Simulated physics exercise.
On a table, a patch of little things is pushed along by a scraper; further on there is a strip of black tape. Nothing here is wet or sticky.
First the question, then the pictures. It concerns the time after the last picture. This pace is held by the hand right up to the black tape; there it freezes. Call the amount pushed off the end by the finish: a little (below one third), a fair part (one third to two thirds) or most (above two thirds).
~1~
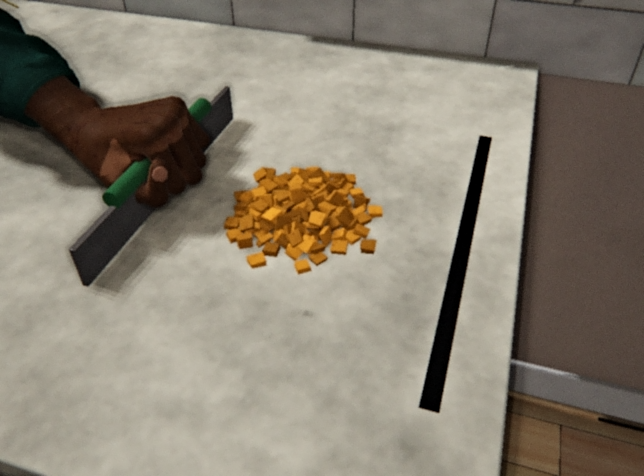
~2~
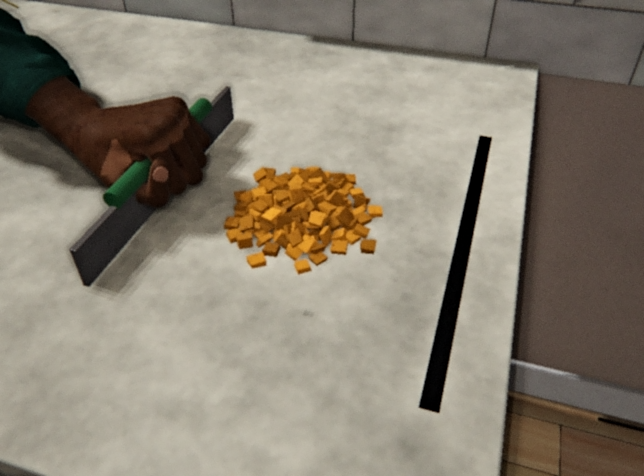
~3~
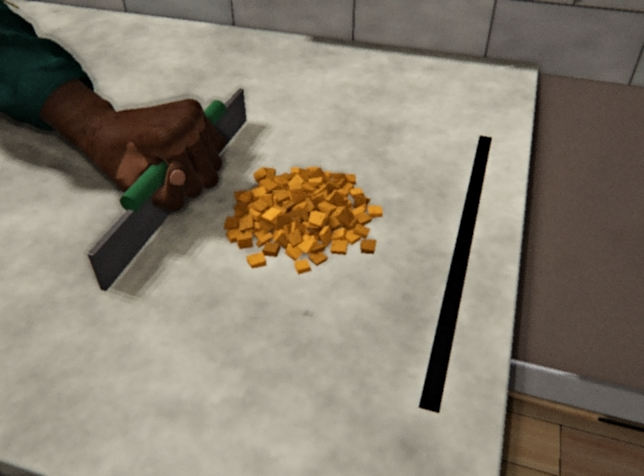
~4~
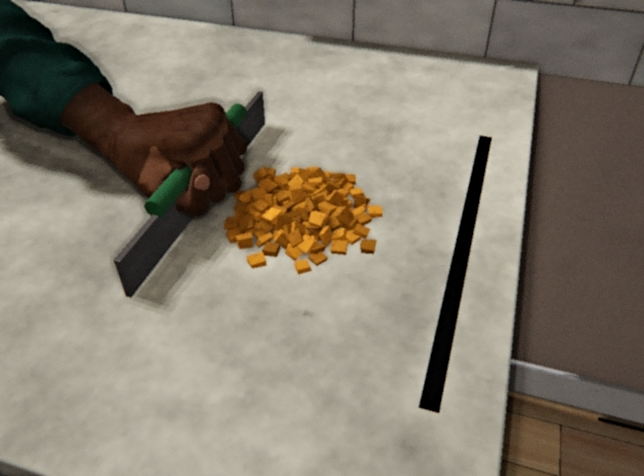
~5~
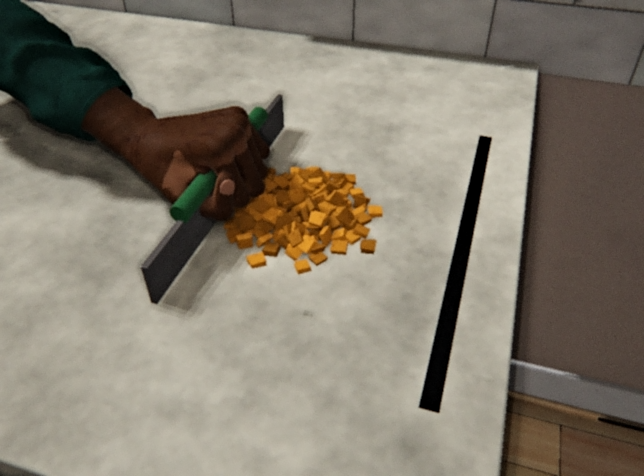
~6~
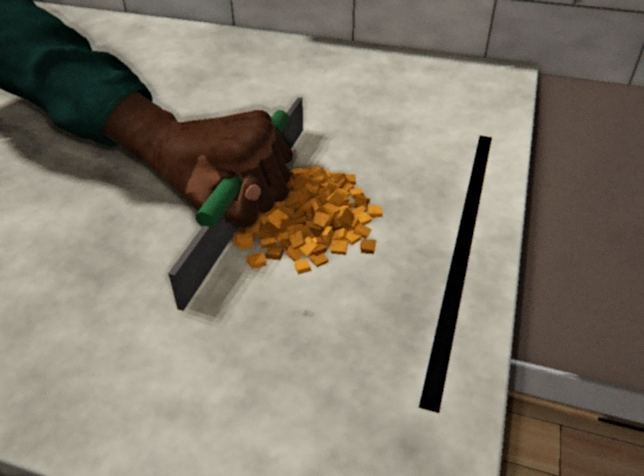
A fair part goes off.
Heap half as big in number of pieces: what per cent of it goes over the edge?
Roughly 30 per cent of the heap.
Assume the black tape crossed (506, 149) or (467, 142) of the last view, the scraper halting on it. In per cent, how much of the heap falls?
Roughly 90 % and 30 %.
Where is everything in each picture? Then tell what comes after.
The first frame shows scraper at (92, 252), at rest; black tape at (484, 145), about two fingers from the edge; edge at (521, 258); the heap at (309, 207), small crackers.
The second frame shows scraper at (93, 252), at rest.
The third frame shows scraper at (110, 256); the heap at (309, 207).
The fourth frame shows scraper at (135, 262).
The fifth frame shows scraper at (161, 268); the heap at (309, 207).
The sixth frame shows scraper at (187, 274); black tape at (484, 145); edge at (521, 258); the heap at (300, 218), about a quarter pushed along.
Soon after the last picture, scraper still moving, near (361, 190); heap all on the table, its front near (474, 225).
A little later, scraper stopped at the black tape; heap about half over the edge.
At rest, scraper stopped at the black tape; heap about half over the edge.
